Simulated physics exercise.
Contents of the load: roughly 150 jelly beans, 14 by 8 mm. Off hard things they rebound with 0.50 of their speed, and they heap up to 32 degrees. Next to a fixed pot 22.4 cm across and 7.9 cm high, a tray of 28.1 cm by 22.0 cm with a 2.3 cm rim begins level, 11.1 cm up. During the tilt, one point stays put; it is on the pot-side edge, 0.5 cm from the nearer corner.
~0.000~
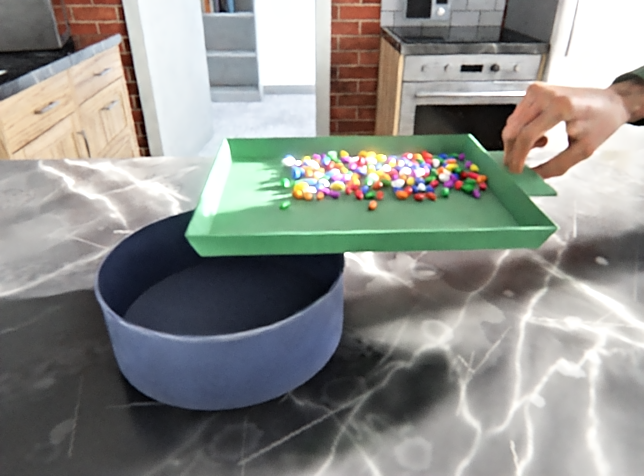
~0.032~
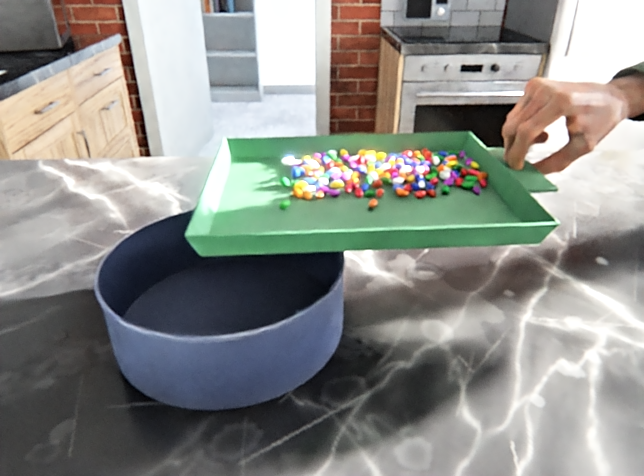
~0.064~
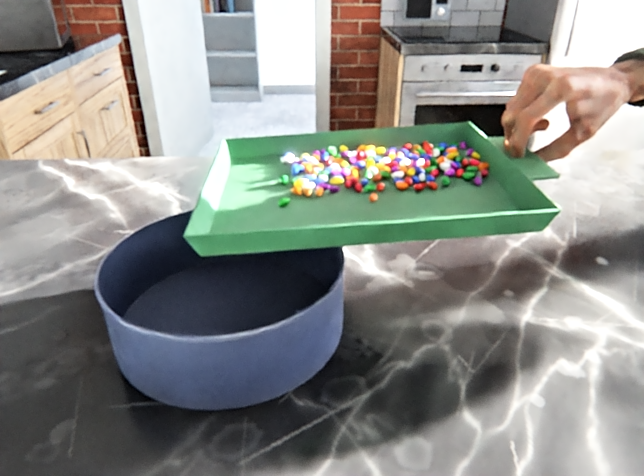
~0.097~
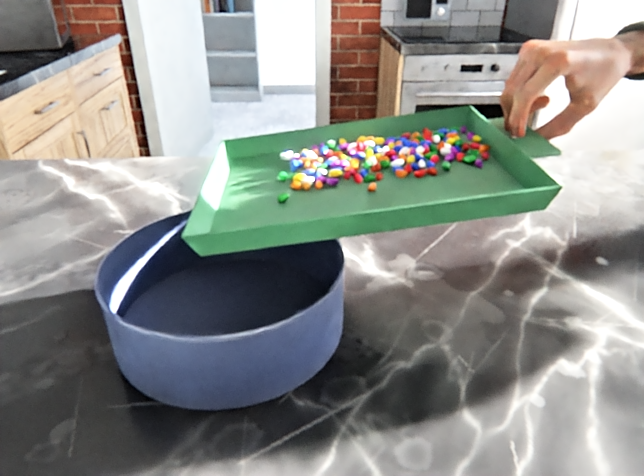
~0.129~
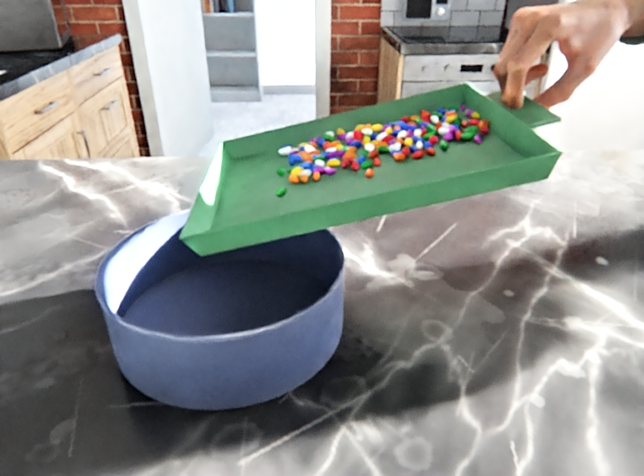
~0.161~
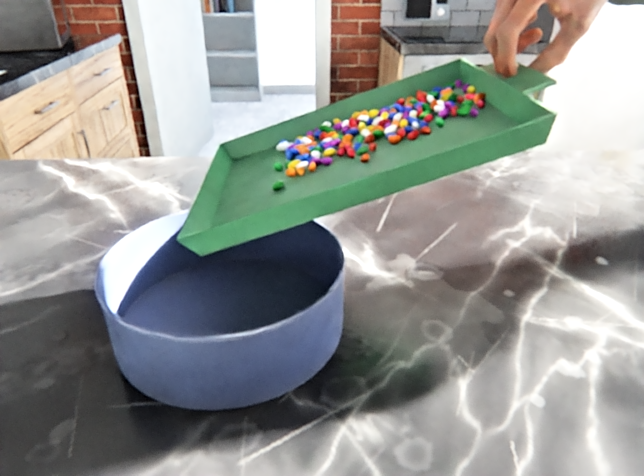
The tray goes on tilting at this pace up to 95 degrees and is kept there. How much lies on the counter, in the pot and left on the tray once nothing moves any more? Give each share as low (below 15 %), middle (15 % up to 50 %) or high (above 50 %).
Counter - high, pot - middle, tray - low.
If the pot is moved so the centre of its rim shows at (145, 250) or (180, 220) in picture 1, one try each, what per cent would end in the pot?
Close to 55 in a hundred, then close to 100 in a hundred.
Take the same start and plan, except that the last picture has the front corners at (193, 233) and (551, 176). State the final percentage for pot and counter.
Per cent by place - pot 60, counter 40.
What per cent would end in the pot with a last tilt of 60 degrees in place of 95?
20 percent.
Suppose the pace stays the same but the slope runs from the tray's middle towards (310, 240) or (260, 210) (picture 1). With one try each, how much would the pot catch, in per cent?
Estimate: Some 25 % and some 45 % respectively.
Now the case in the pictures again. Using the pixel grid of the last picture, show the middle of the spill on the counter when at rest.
Around (136, 251).
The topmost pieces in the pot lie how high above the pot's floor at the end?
My guess is around 1.0 centimetres.
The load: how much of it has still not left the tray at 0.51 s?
It comes to near 90 per cent.
After 0.37 s, tilt 58 degrees; the tray holds 100 %, the pot 0 %.
Then, at 0.51 s, tilt 84 degrees; the tray holds 90 %, the pot 0 %.
Then, at 0.78 s, tilt 95 degrees; the tray holds 0 %, the pot 25 %.
At rest (2.1 s), counter 75 %, pot 25 %, tray 0 %.
